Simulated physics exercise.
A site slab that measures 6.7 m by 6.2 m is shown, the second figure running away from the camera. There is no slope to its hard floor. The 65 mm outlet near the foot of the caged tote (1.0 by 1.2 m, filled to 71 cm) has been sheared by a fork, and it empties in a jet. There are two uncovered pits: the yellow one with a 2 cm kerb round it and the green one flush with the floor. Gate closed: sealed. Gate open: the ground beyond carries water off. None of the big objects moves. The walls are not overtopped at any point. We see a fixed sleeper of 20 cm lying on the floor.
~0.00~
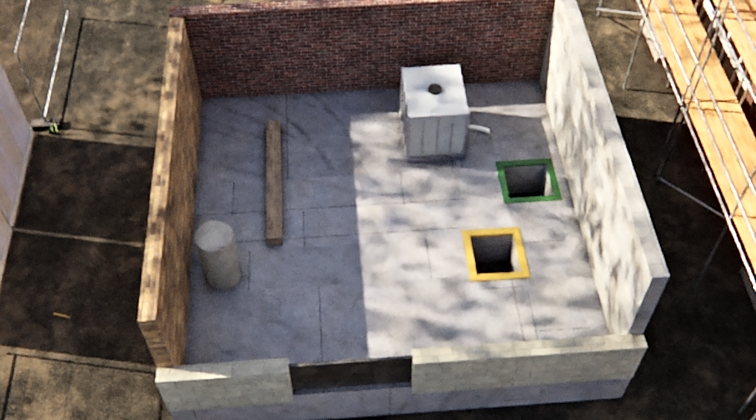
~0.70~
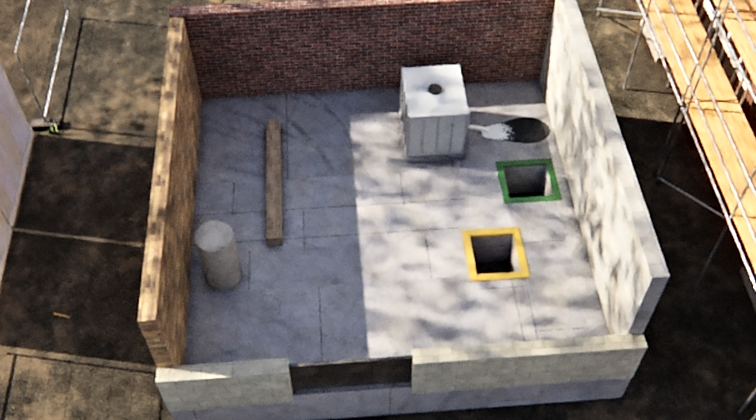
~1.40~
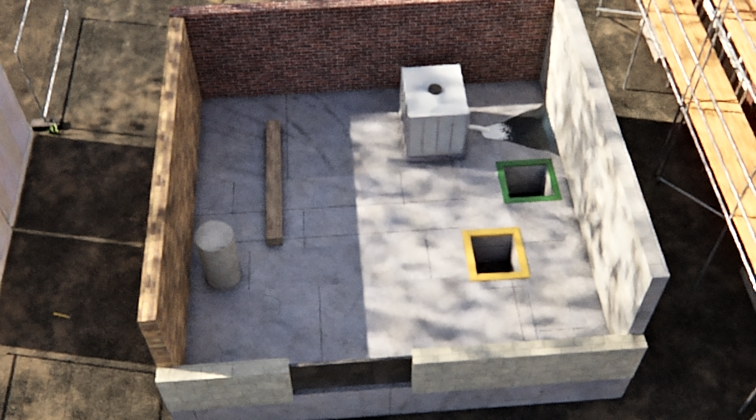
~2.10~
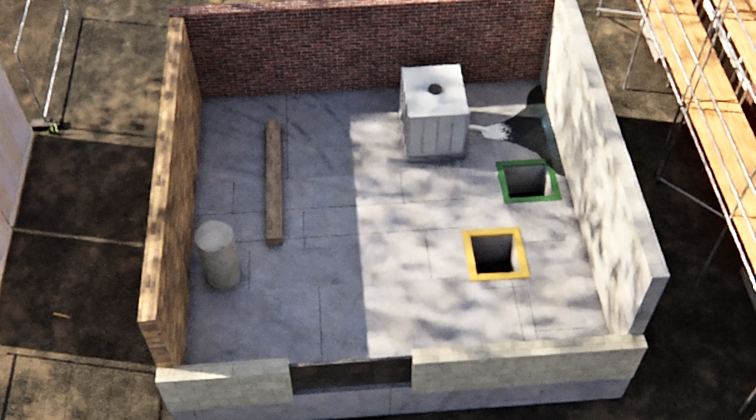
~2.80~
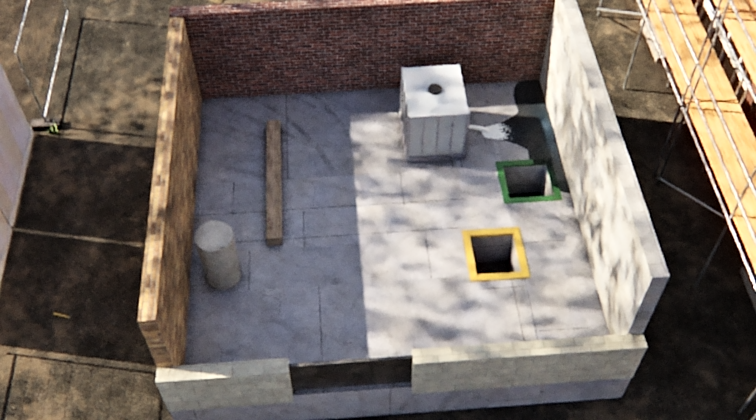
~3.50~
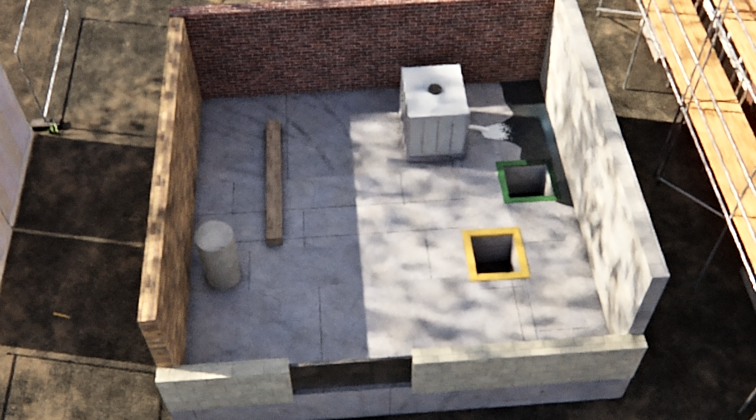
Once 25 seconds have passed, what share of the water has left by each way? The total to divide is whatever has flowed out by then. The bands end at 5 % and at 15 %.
The gate takes less than 5 %; the yellow pit takes less than 5 %; the green pit takes above 15 %.
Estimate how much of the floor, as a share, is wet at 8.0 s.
Something like 10 percent is wet.
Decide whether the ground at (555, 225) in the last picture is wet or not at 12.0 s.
Soaked.
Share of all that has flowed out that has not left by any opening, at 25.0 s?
I'd say roughly 64 in a hundred, give or take.
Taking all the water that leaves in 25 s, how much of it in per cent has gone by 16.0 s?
About 55 %.
After 5.0 s water covers 5 % of the floor and is deepest (5 cm) near (545, 129); gone so far, the gate 0 %, the yellow pit 0 %, the green pit 3 %.
After 8.0 s water covers 10 % of the floor and is deepest (5 cm) near (545, 129); gone so far, the gate 0 %, the yellow pit 0 %, the green pit 7 %.
After 12.0 s water covers 15 % of the floor and is deepest (5 cm) near (545, 129); gone so far, the gate 0 %, the yellow pit 0 %, the green pit 13 %.
After 16.0 s water covers 20 % of the floor and is deepest (5 cm) near (545, 129); gone so far, the gate 0 %, the yellow pit 0 %, the green pit 20 %.
After 25.0 s water covers 25 % of the floor and is deepest (4 cm) near (545, 129); gone so far, the gate 0 %, the yellow pit 0 %, the green pit 36 %.
